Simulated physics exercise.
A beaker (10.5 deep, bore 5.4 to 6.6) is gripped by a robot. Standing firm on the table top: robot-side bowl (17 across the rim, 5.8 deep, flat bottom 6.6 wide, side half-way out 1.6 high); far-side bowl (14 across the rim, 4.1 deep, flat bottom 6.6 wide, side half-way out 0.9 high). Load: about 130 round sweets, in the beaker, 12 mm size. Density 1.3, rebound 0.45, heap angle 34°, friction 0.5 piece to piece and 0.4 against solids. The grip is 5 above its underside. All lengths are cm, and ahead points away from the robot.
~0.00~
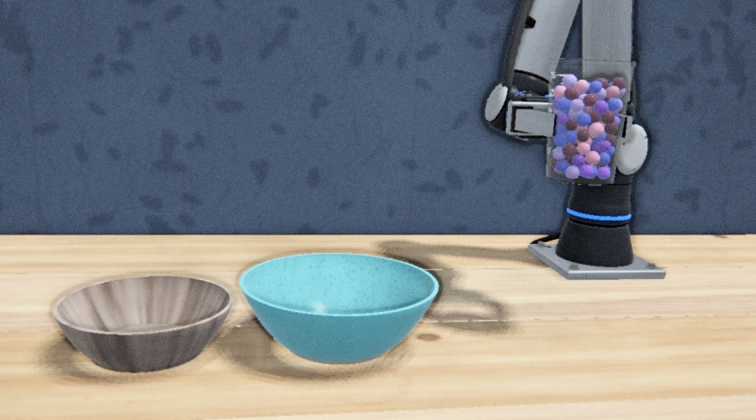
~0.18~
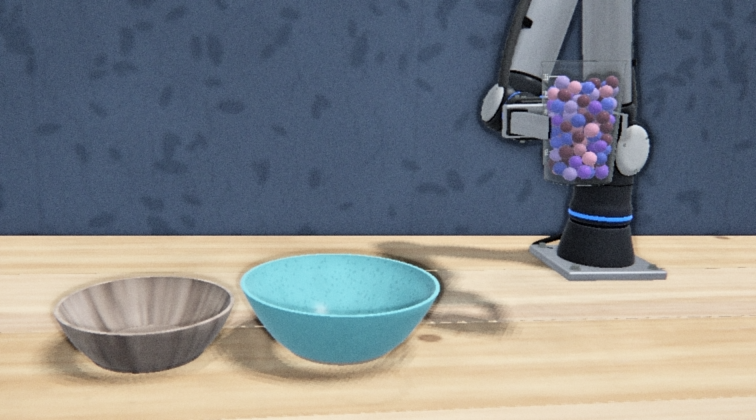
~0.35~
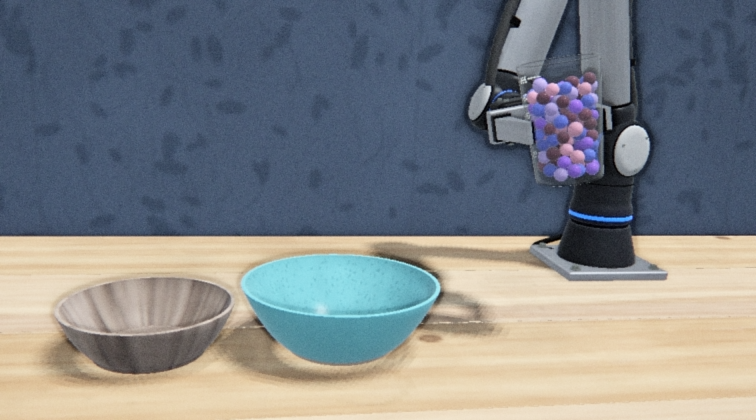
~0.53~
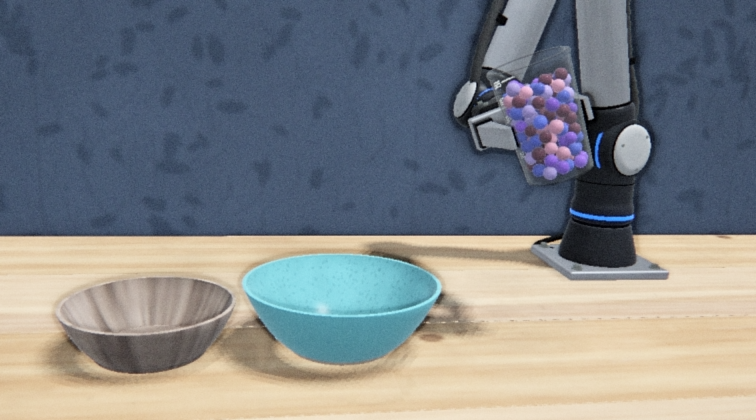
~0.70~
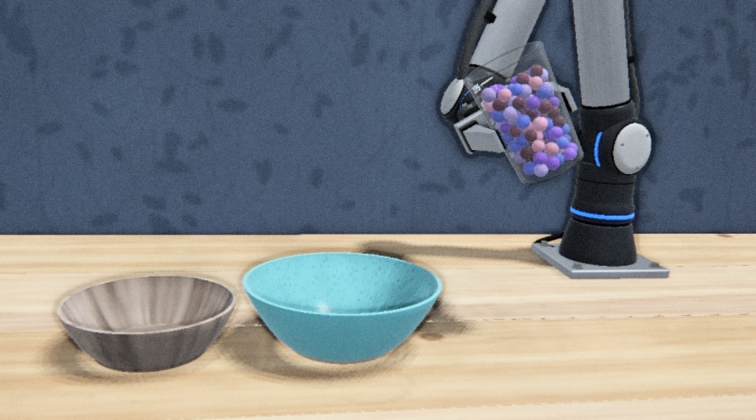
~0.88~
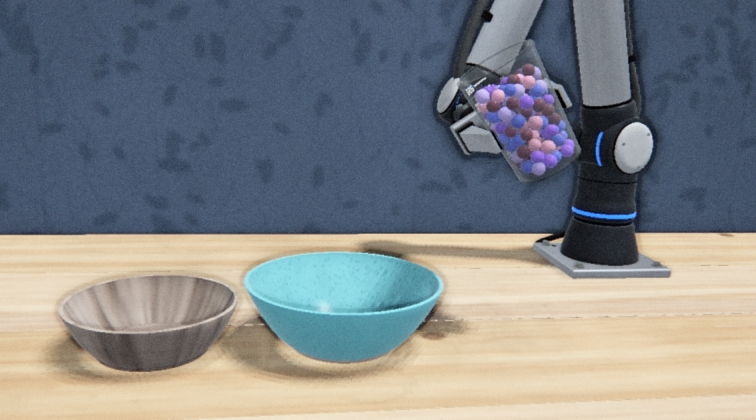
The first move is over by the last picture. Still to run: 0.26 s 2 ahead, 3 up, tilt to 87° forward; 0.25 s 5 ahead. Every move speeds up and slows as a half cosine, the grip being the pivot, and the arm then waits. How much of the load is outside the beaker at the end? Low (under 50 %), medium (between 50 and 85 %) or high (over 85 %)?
Share outside the beaker: Low (under 50 %).
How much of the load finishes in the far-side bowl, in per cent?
Some 0 per cent.
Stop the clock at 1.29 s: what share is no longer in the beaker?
Near 5 per cent so far.
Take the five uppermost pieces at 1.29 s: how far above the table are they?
Roughly 26 cm.
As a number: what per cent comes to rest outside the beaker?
About 25 per cent.
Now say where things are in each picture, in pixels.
The first picture shows the beaker middle at (585, 122), level; upper third of the load around (590, 97), from x 555 to 620, top at y 80; 131 in the beaker.
The second picture shows the beaker middle at (580, 123), tilted 3° forward; upper third of the load around (583, 97), from x 550 to 610, top at y 85.
The third picture shows the beaker middle at (564, 122), tilted 12° forward; upper third of the load around (566, 97), from x 535 to 590, top at y 80.
The fourth picture shows the beaker middle at (545, 120), tilted 22° forward; upper third of the load around (544, 94), from x 510 to 580, top at y 75.
The fifth picture shows the beaker middle at (528, 117), tilted 31° forward; upper third of the load around (526, 93), from x 490 to 570, top at y 70.
The sixth picture shows the beaker middle at (523, 116), tilted 34° forward; upper third of the load around (519, 92), from x 480 to 570, top at y 70; 131 in the beaker.
After 1.08 s, tilted 81° forward, highest piece 26 above the table; 131 in the beaker.
After 1.29 s, tilted 87° forward, highest piece 26 above the table; 123 in the beaker, 3 in the robot-side bowl, 5 in flight or on a rim.
After 1.59 s, tilted 87° forward, highest piece 26 above the table; 107 in the beaker, 16 in the robot-side bowl, 8 in flight or on a rim.
After 2.64 s, tilted 87° forward, highest piece 25 above the table; 99 in the beaker, 32 in the robot-side bowl.
In the end, 99 in the beaker, 32 in the robot-side bowl. That is 24 % outside the beaker.
